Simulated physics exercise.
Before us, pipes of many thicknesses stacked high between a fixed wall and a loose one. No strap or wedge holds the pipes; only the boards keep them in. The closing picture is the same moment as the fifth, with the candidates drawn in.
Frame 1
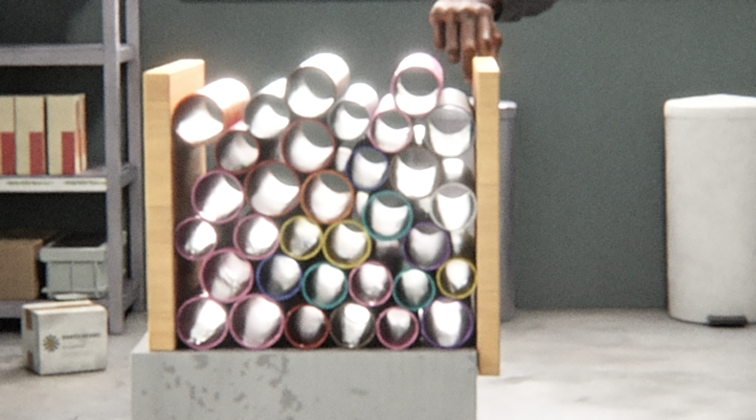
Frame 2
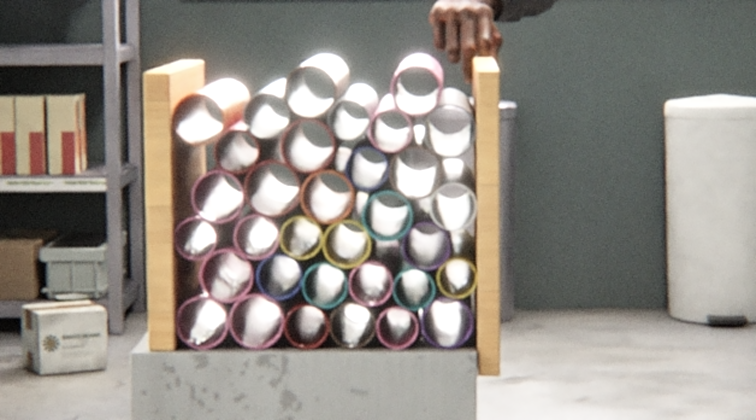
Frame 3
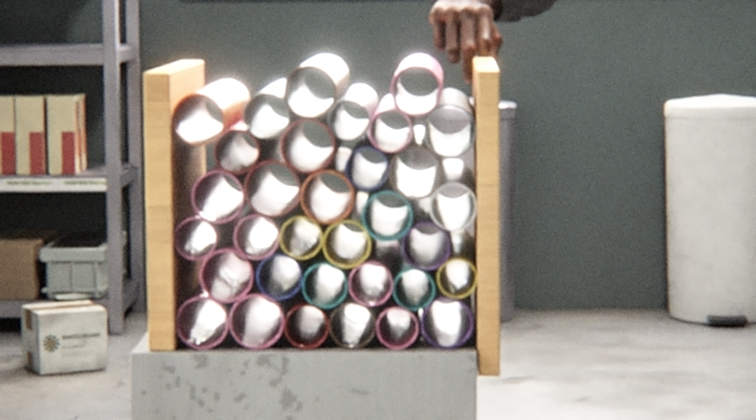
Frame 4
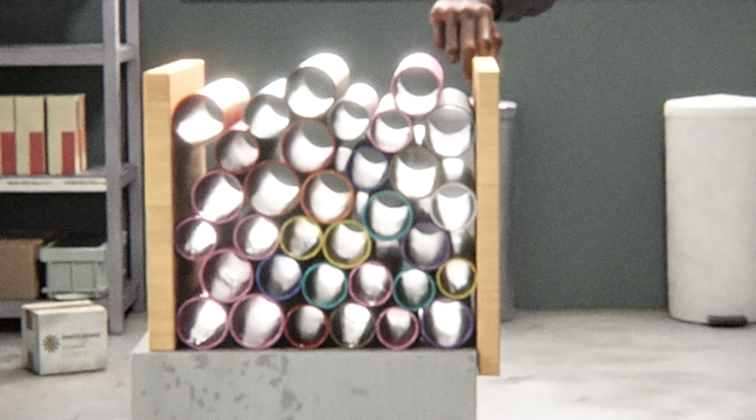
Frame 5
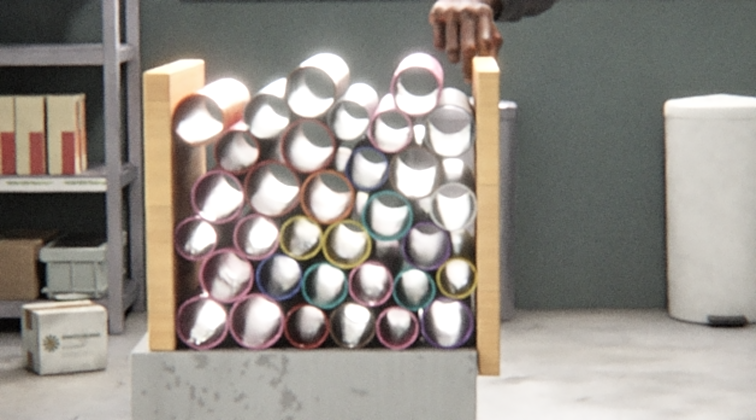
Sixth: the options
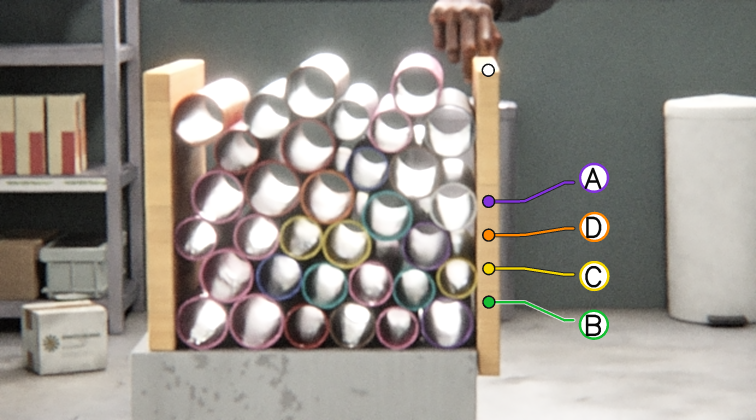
The clip opens on colourful, shiny-ended pipes stacked in a pile between two upright wooden side boards on a grey concrete block. A hand hangs at the top of the right board, with shelves to the left and a pale bin to the right. Throughout, the pile and boards show no visible movement.
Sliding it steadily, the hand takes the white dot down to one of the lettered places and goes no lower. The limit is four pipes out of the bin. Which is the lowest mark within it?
Stop at D.
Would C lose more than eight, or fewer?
Fewer than eight.
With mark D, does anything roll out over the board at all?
At D: Yes.
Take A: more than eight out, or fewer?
It loses fewer than eight.
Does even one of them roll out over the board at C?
Yes.
On the copy, A at (488, 202); B at (489, 302); C at (488, 269); D at (488, 235); the white dot at (488, 70).
On D. First, top of the board (477, 144).
Then, top of the board (478, 230).
Finally, top of the board (478, 234), two out over the board.
By contrast, A two out over the board; B more than four out over the board; C more than four out over the board.
